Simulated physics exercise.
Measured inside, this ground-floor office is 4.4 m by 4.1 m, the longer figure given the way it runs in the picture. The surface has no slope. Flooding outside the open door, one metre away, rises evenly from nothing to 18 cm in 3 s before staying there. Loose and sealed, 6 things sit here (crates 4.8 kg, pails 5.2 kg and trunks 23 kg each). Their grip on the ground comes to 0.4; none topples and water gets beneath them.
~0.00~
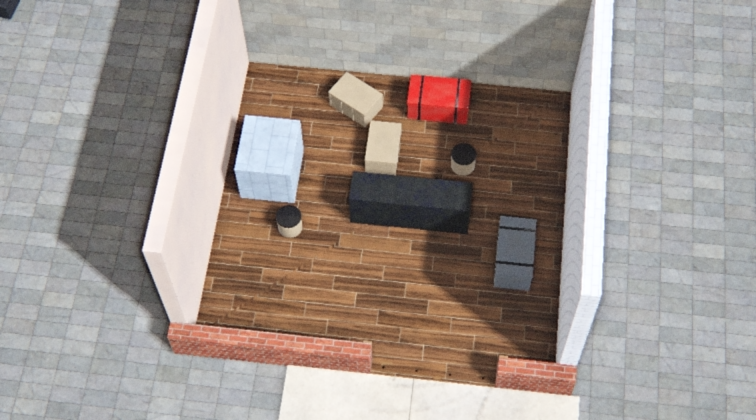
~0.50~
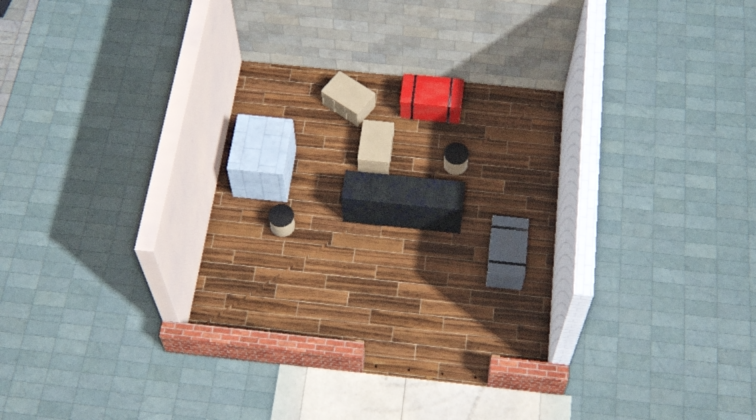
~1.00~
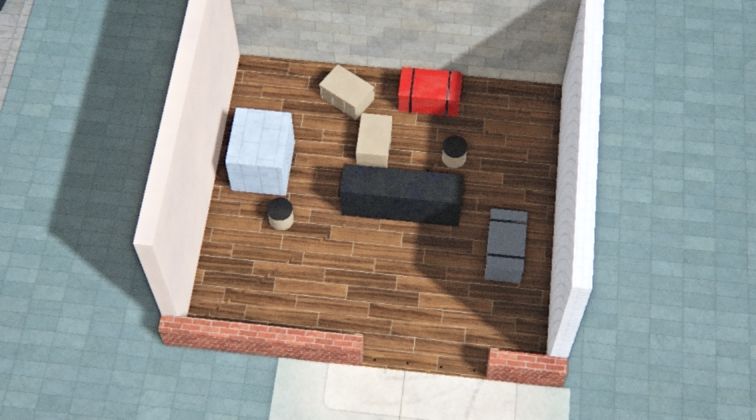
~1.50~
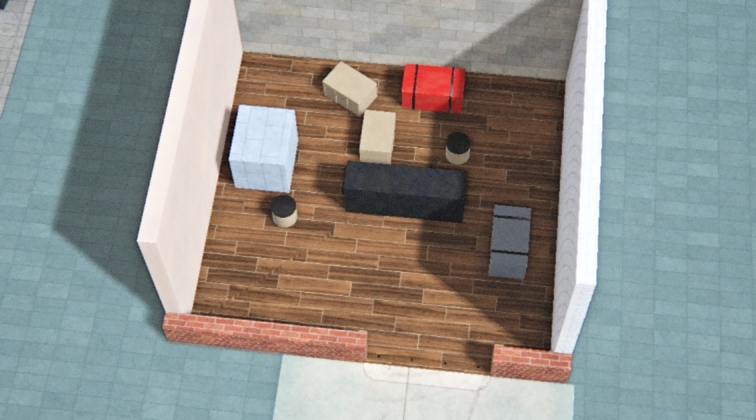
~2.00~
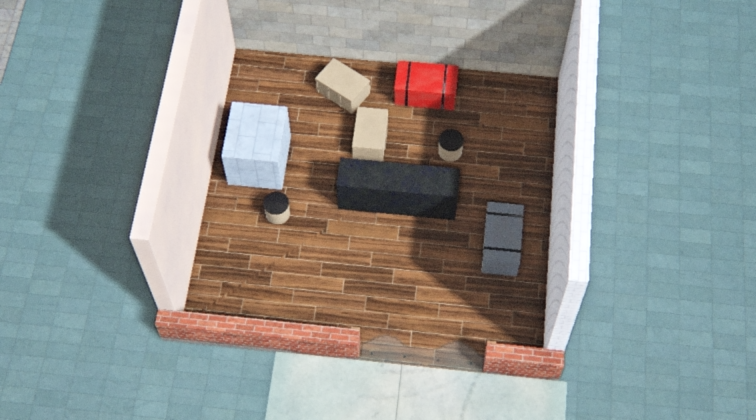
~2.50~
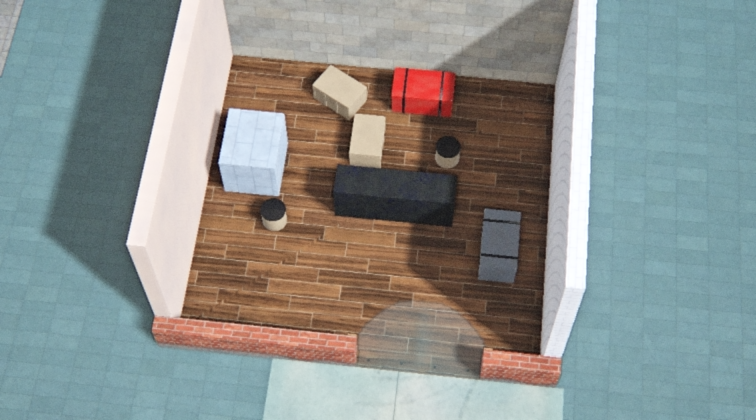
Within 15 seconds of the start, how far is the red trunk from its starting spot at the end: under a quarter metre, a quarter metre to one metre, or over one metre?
The red trunk ends over one metre away.
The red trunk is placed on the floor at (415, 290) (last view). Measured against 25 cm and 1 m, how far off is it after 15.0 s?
Outcome - it ends up well away.
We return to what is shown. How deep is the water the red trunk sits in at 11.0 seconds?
Close to 6 centimetres.
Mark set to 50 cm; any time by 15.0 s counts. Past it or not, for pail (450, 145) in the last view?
Answer: Under.
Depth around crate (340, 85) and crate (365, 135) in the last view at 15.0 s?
I'd estimate 14 cm for the first and 12 cm for the second.
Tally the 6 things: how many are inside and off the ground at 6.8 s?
The number is 1.
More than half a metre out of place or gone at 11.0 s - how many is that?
Count: 5.
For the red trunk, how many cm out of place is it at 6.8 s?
By then it has shifted roughly 0 cm.
After 3.5 s the red trunk is near (424, 84), 0.0 m from its start, aground; 0 afloat.
After 6.8 s the red trunk is near (424, 84), 0.0 m from its start, aground; 1 afloat.
After 11.0 s the red trunk is near (344, 112), 1.1 m from its start, aground; 3 afloat.
After 15.0 s the red trunk is near (315, 151), 1.8 m from its start, afloat; 6 afloat.
